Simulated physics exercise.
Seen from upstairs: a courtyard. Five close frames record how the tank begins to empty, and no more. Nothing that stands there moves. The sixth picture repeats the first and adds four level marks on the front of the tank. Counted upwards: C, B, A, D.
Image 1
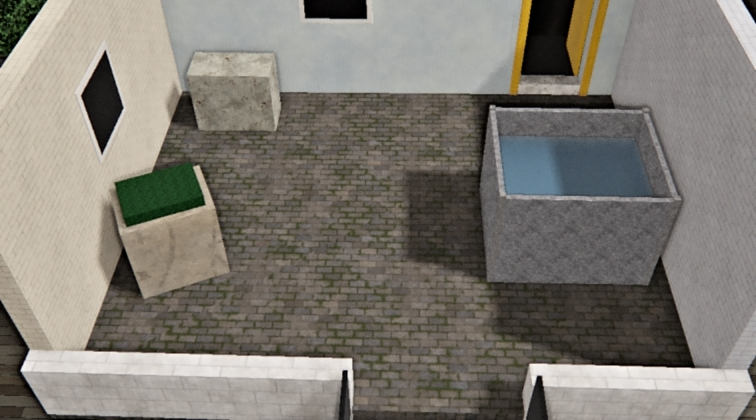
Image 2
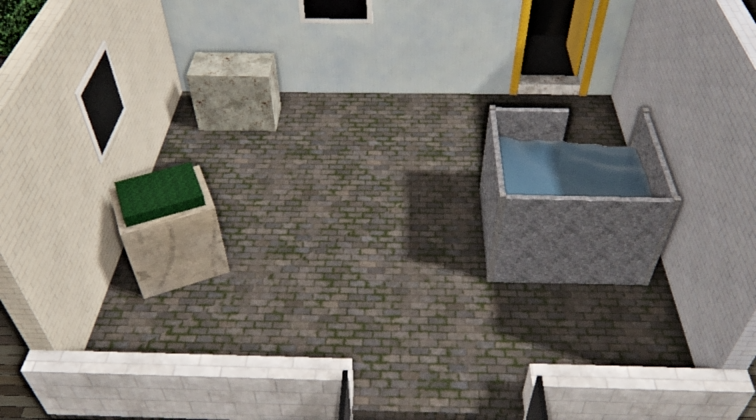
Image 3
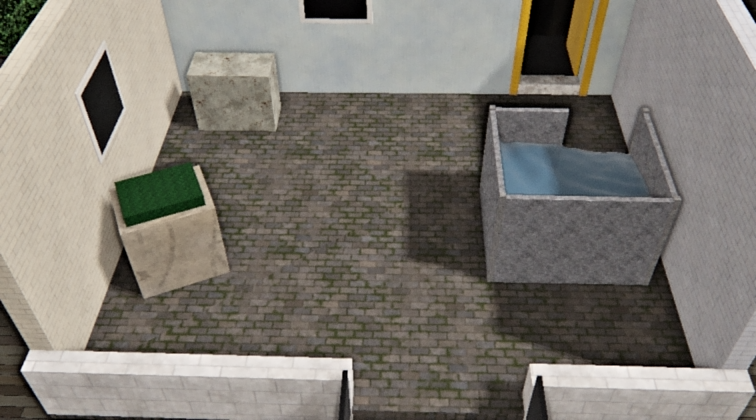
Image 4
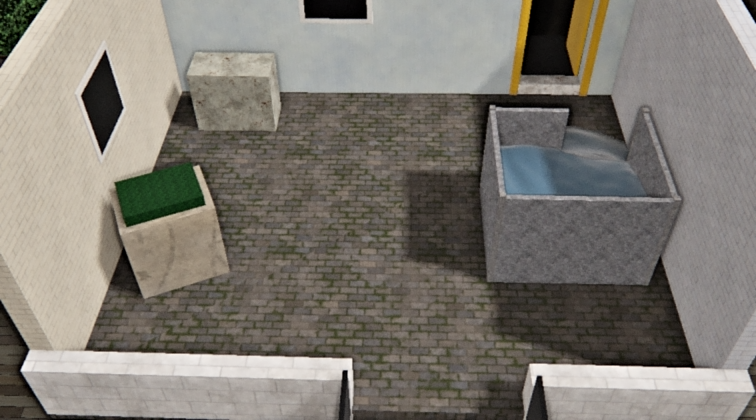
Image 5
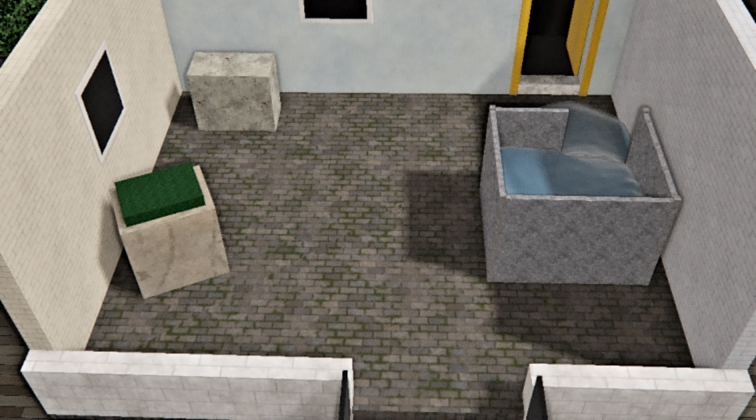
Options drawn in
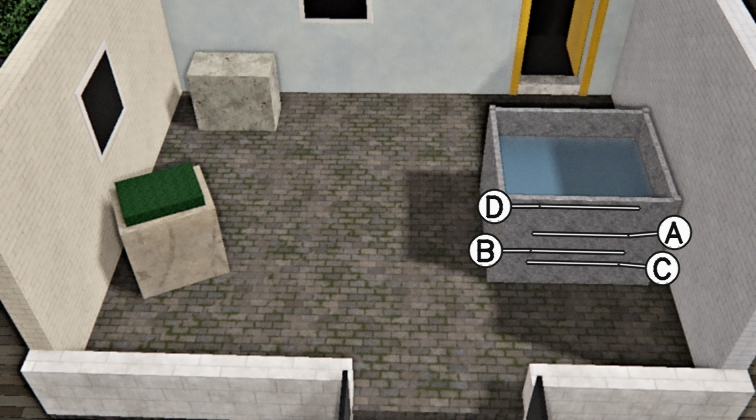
In a walled paved yard, water surges through a gap in the stone tank's back.
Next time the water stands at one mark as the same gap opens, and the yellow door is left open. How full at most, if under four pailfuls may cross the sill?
Use mark C.
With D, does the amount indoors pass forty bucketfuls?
Yes.
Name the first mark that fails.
B.
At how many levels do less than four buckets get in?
One of the four.
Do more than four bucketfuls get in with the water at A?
Yes, that goes wrong.
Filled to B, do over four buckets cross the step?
Yes, it does.
On the marked copy, A at (581, 234); B at (576, 251); C at (573, 263); D at (588, 207); from the bottom up C, B, A, D.
Choosing A, dozens of bucketfuls pour in.
Choosing B, about 10 bucketfuls get in.
Choosing C, a bucket or two gets in.
Choosing D, dozens of bucketfuls pour in.
